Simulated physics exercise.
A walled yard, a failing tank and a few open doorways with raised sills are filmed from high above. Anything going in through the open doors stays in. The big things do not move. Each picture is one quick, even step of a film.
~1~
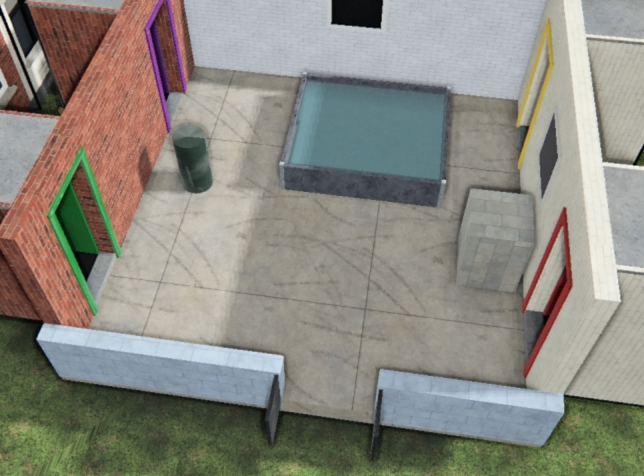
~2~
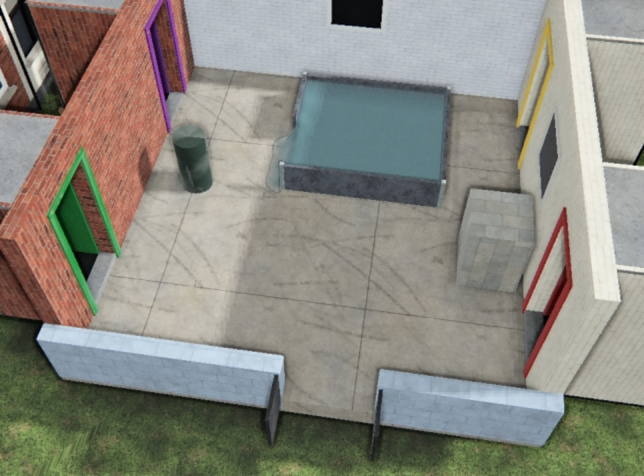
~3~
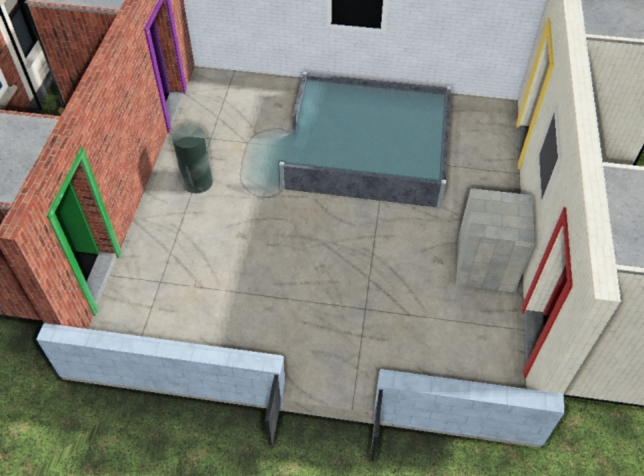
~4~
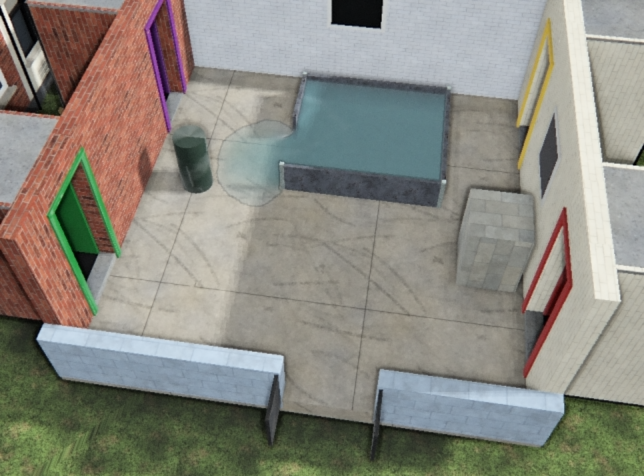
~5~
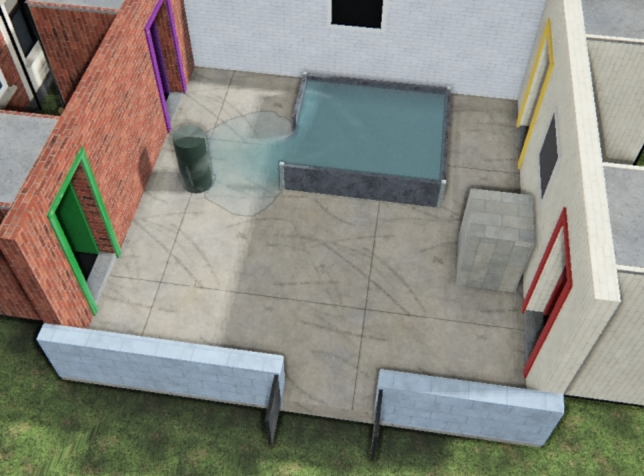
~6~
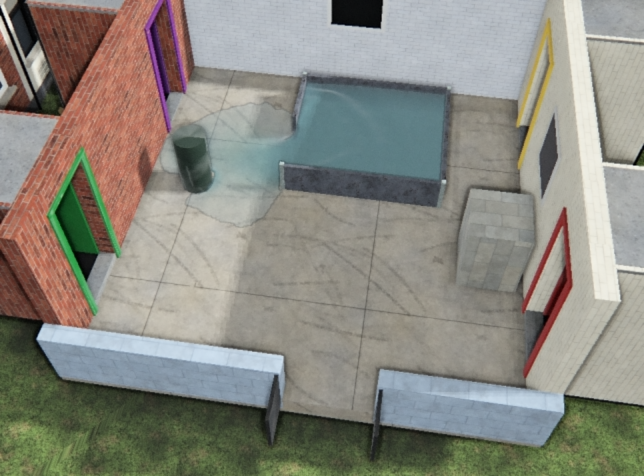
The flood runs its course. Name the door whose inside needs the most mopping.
Purple.
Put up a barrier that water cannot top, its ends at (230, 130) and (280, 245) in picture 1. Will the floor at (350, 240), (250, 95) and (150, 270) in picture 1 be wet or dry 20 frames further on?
One by one: Submerged, submerged, unwetted.
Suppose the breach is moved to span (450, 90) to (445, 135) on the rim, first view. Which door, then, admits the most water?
My pick is the yellow door.
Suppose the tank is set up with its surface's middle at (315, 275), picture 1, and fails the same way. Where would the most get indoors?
Answer: The green one.
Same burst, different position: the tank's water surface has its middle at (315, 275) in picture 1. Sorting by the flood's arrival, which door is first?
It's the one in green.
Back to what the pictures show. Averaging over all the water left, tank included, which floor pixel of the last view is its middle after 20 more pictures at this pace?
My reading is close to (291, 169).
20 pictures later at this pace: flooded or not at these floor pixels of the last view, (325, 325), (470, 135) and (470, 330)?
The first spot is spared, the second spared and the third spared.
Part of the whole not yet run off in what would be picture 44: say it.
Roughly 90 percent.
A moment on, water covers 20 % of the floor; green door not reached, purple door a trickle in, red door not reached, yellow door not reached.
Next, water covers 25 % of the floor; green door wet at the sill, nothing in, purple door some in, red door not reached, yellow door not reached.
Then, water covers 40 % of the floor; green door wet at the sill, nothing in, purple door a lot in, red door not reached, yellow door not reached.
Later, water covers 70 % of the floor; green door a trickle in, purple door a lot in, red door not reached, yellow door not reached.
In the end, water covers 90 % of the floor; green door a trickle in, purple door a lot in, red door wet at the sill, nothing in, yellow door wet at the sill, nothing in; the purple door has let in the most.
